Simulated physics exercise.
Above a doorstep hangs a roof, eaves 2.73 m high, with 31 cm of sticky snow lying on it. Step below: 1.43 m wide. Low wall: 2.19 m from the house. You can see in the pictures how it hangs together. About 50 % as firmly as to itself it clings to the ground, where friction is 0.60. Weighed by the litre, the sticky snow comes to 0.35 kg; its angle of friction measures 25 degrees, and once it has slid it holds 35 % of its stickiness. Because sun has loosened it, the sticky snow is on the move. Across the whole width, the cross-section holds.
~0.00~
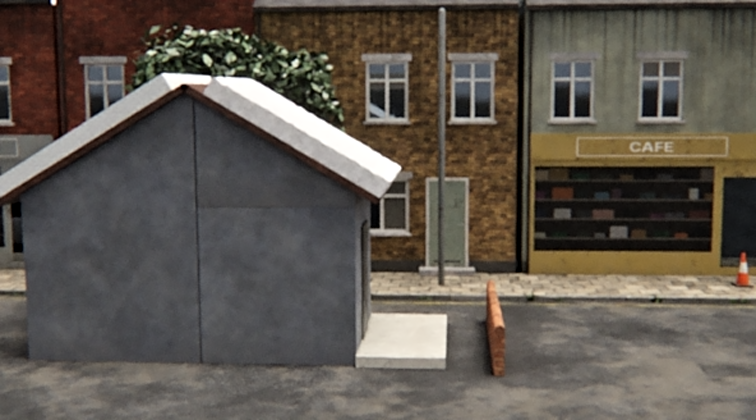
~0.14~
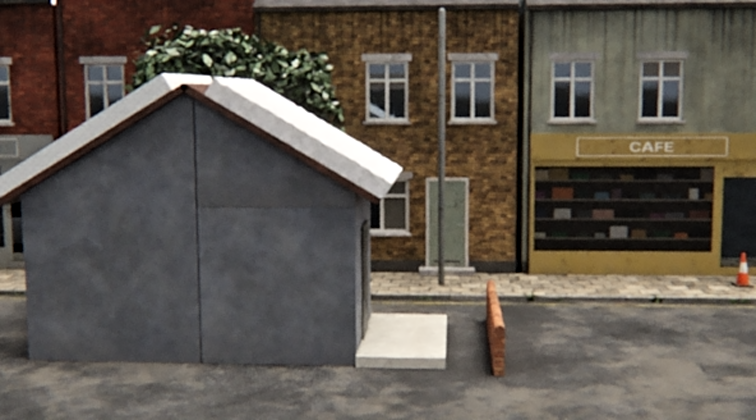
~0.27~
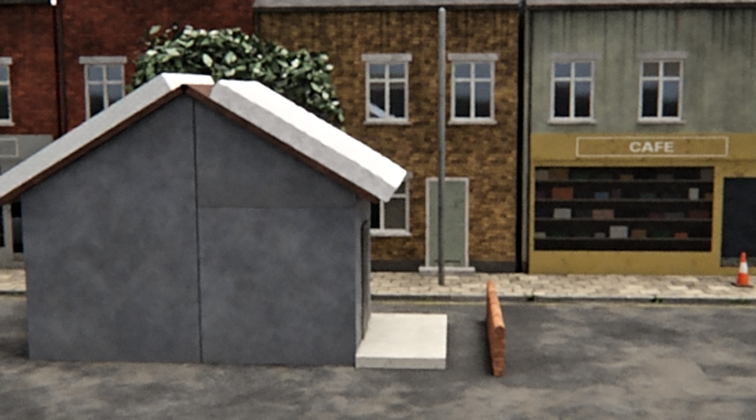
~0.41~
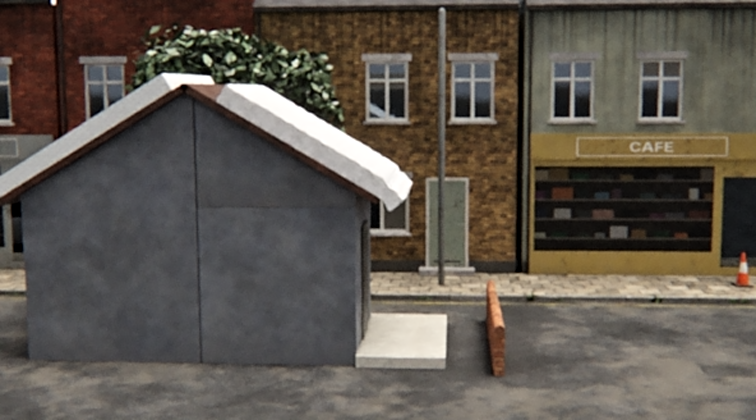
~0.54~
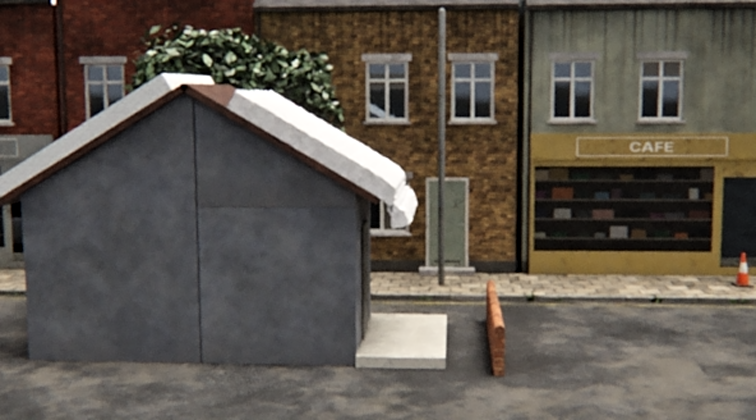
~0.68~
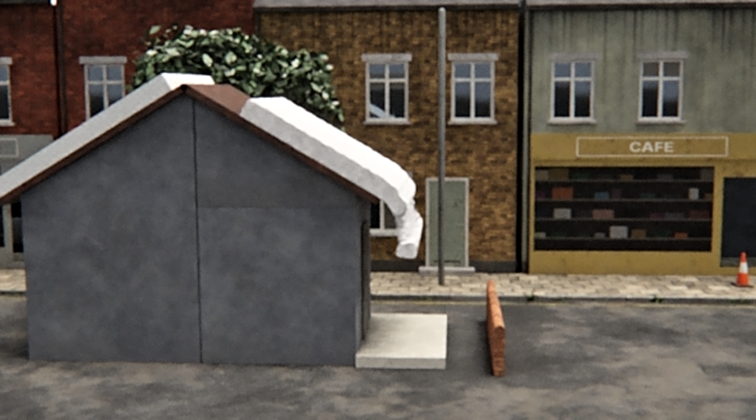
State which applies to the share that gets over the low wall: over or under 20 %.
That value is under.
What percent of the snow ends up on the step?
Roughly 40 percent.
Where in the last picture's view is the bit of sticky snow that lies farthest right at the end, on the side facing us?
Position: About (713, 373).
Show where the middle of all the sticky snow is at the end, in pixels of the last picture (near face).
Around (462, 352).
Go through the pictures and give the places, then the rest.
In the first frame, foremost bit of the sticky snow at (389, 184), 2 % of it past the eaves, in one piece.
In the second frame, foremost bit of the sticky snow at (390, 185), its middle shifted 2.8 cm, 3 % of it past the eaves, in one piece.
In the third frame, foremost bit of the sticky snow at (395, 190), its middle shifted 11 cm, 6 % of it past the eaves, in one piece.
In the fourth frame, foremost bit of the sticky snow at (402, 200), its middle shifted 24 cm, 10 % of it past the eaves, in one piece.
In the fifth frame, foremost bit of the sticky snow at (408, 221), its middle shifted 44 cm, 16 % of it past the eaves, cracking.
In the sixth frame, foremost bit of the sticky snow at (416, 242), its middle shifted 69 cm, 23 % of it past the eaves, cracking.
After 1.10 s, 64 % is still on the roof and 0 % is past the low wall.
After 1.60 s, 7 % is still on the roof and 0 % is past the low wall.
After 2.10 s, none is still on the roof and 12 % is past the low wall.
After 2.60 s, none is still on the roof and 12 % is past the low wall.
After 3.00 s, none is still on the roof and 12 % is past the low wall.
